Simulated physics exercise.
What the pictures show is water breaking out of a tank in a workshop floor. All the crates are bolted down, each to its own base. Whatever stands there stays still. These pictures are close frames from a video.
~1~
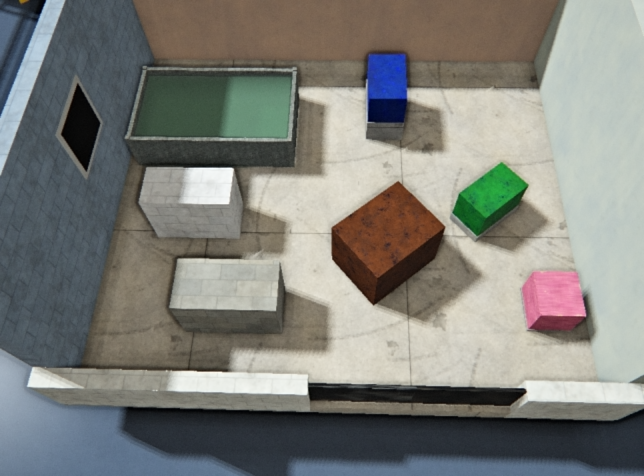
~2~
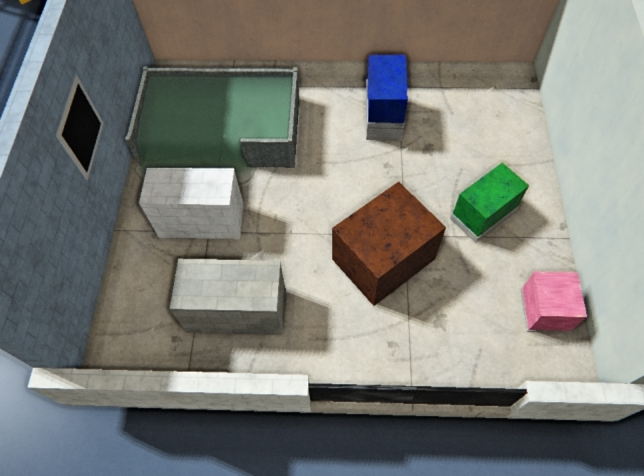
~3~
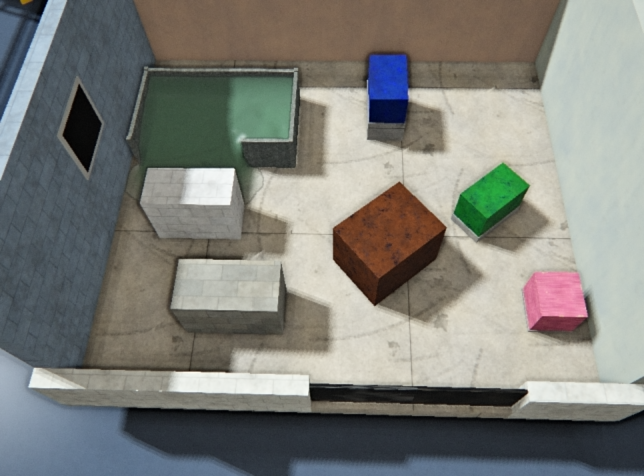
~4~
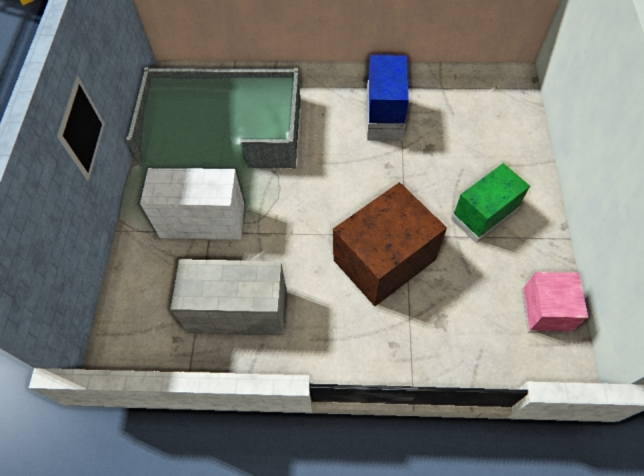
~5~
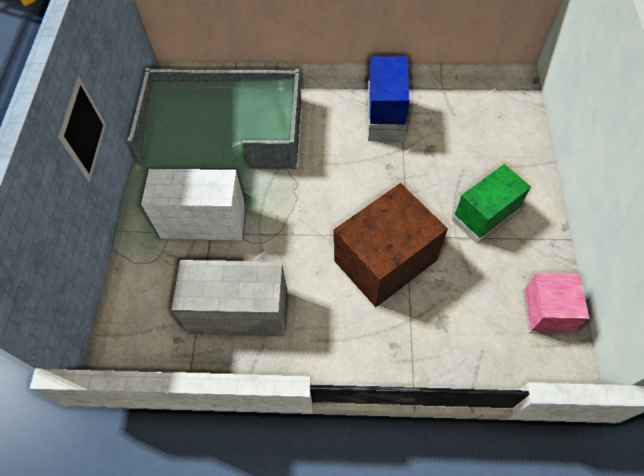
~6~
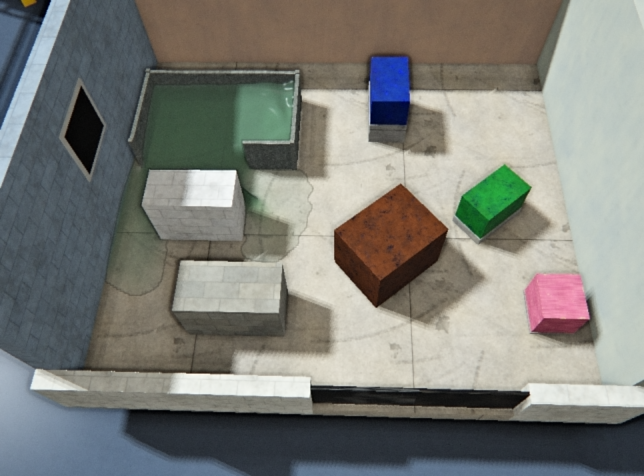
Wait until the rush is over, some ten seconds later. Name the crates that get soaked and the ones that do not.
In order: Green crate: Remains dry; blue crate: Remains dry; pink crate: Becomes wet.
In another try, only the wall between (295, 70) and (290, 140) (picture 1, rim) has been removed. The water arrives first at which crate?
That would be the crate marked blue.
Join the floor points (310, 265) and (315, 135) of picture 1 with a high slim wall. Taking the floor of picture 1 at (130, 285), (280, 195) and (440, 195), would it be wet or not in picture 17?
Outcome by spot, in order - watered, watered, unwatered.
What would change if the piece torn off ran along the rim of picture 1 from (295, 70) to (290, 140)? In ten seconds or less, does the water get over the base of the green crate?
Note: Green crate gets reached.
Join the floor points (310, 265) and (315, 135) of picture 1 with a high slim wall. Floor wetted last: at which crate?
Green-painted one.
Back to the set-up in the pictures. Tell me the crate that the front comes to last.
Result - the pink crate.
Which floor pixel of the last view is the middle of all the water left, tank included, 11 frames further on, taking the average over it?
I'd say near (211, 193).
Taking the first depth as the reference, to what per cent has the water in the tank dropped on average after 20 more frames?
My reading is roughly 32 in a hundred.
A moment on, water covers 20 % of the floor; the green crate not reached, the blue crate not reached, the pink crate not reached.
Next, water covers 40 % of the floor; the green crate water round its plinth, the blue crate water round its plinth, the pink crate not reached.
Then, water covers 60 % of the floor; the green crate water round its plinth, the blue crate water round its plinth, the pink crate not reached.
Later, water covers 90 % of the floor; the green crate water round its plinth, the blue crate water round its plinth, the pink crate water round its plinth.
In the end, water covers 100 % of the floor; the green crate stayed above the water, the blue crate stayed above the water, the pink crate was topped.
